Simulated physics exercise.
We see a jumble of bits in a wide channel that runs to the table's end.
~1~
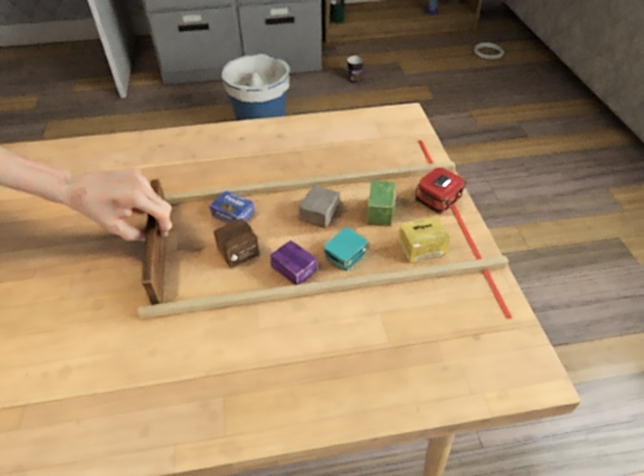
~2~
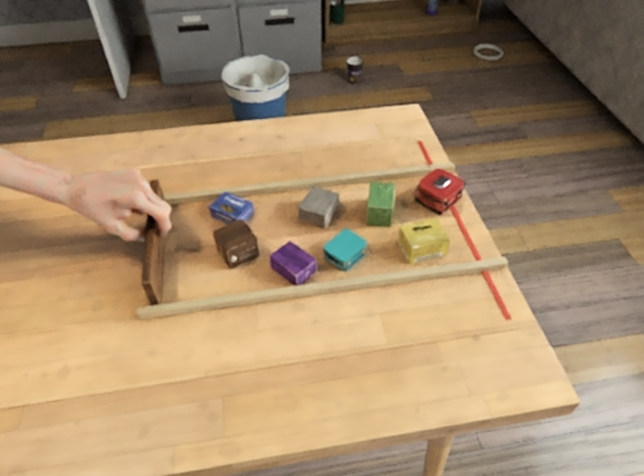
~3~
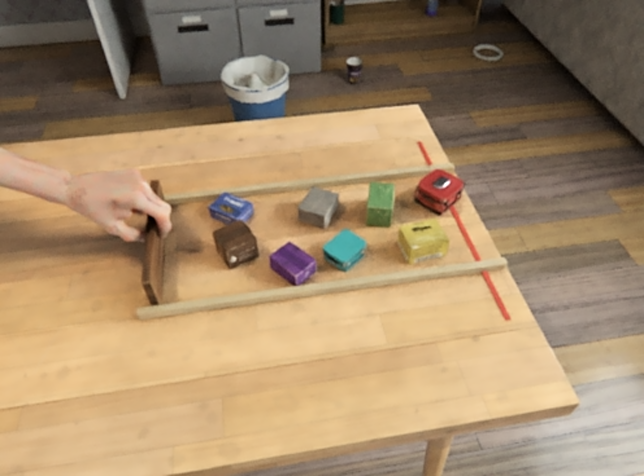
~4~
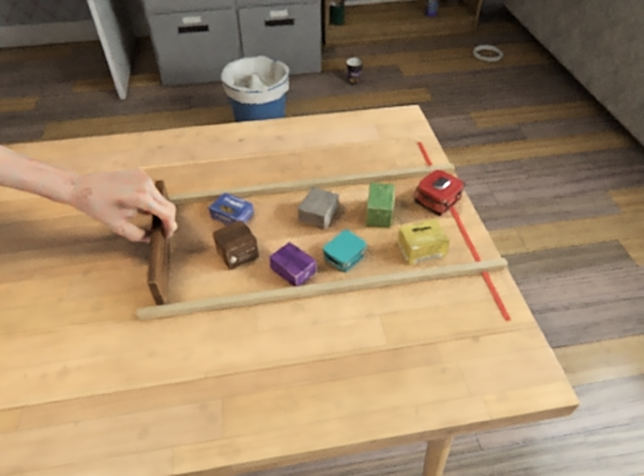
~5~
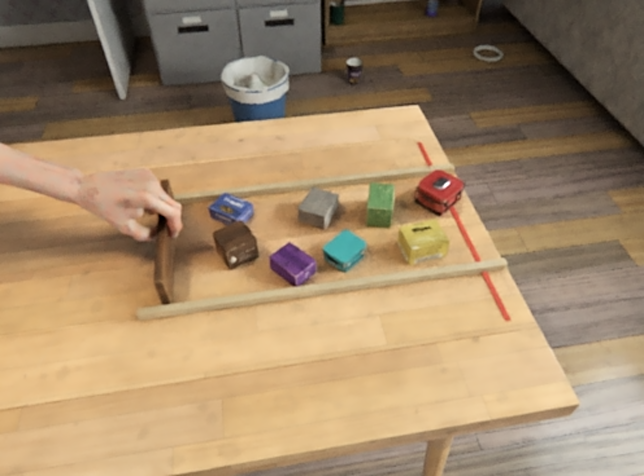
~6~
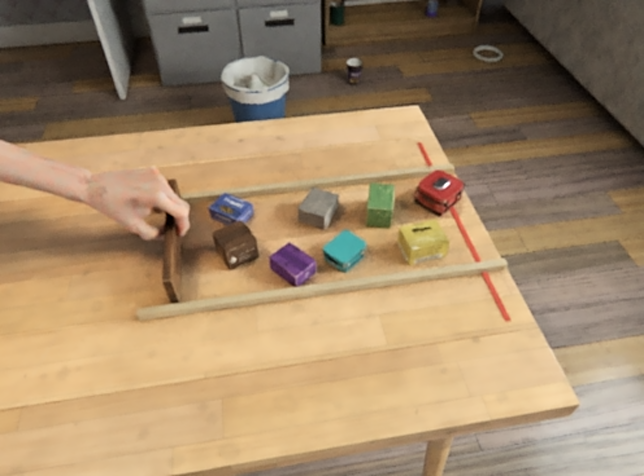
Hand sliding a dark wooden board slightly right between two rails on a table, while the colourful small blocks ahead stay still.
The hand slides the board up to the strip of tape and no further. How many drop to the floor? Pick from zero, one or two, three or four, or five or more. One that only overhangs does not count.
As it turns out, the number that fall off is five or more.
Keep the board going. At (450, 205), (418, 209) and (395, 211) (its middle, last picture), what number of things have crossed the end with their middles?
Past the end: 5, 2 and 0.
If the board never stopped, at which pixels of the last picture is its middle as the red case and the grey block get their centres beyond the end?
Near (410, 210) and (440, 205).
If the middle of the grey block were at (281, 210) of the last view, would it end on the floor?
The grey block is lost.
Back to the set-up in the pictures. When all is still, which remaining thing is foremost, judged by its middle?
The blue box.
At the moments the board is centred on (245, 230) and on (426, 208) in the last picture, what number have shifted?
3 and 8.
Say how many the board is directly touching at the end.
3 of them.
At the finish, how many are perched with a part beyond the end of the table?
That would be 3.
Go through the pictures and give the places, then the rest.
Red case (440, 190); yellow box (424, 239); green block (381, 203); board (156, 239); tape (457, 215), in the first picture.
Yellow box (423, 240); turquoise case (345, 251), in the second picture.
Green block (380, 204); board (155, 240), in the third picture.
Red case (439, 192); purple box (293, 264), in the fourth picture.
Yellow box (423, 241); grey block (318, 208), in the fifth picture.
Red case (439, 192); yellow box (423, 242); green block (380, 205); board (173, 238); tape (457, 217), in the sixth picture.
Early on, none off yet; red case at rest near (439, 192); yellow box at rest near (423, 242); green block at rest near (380, 205).
A while later, none off yet; red case moving near (446, 190); yellow box travelled about its own width near (464, 242); green block travelled about its own width near (434, 212).
Finally, the number that fall off is five or more; lost, grey block, turquoise case, green block, yellow box and red case.
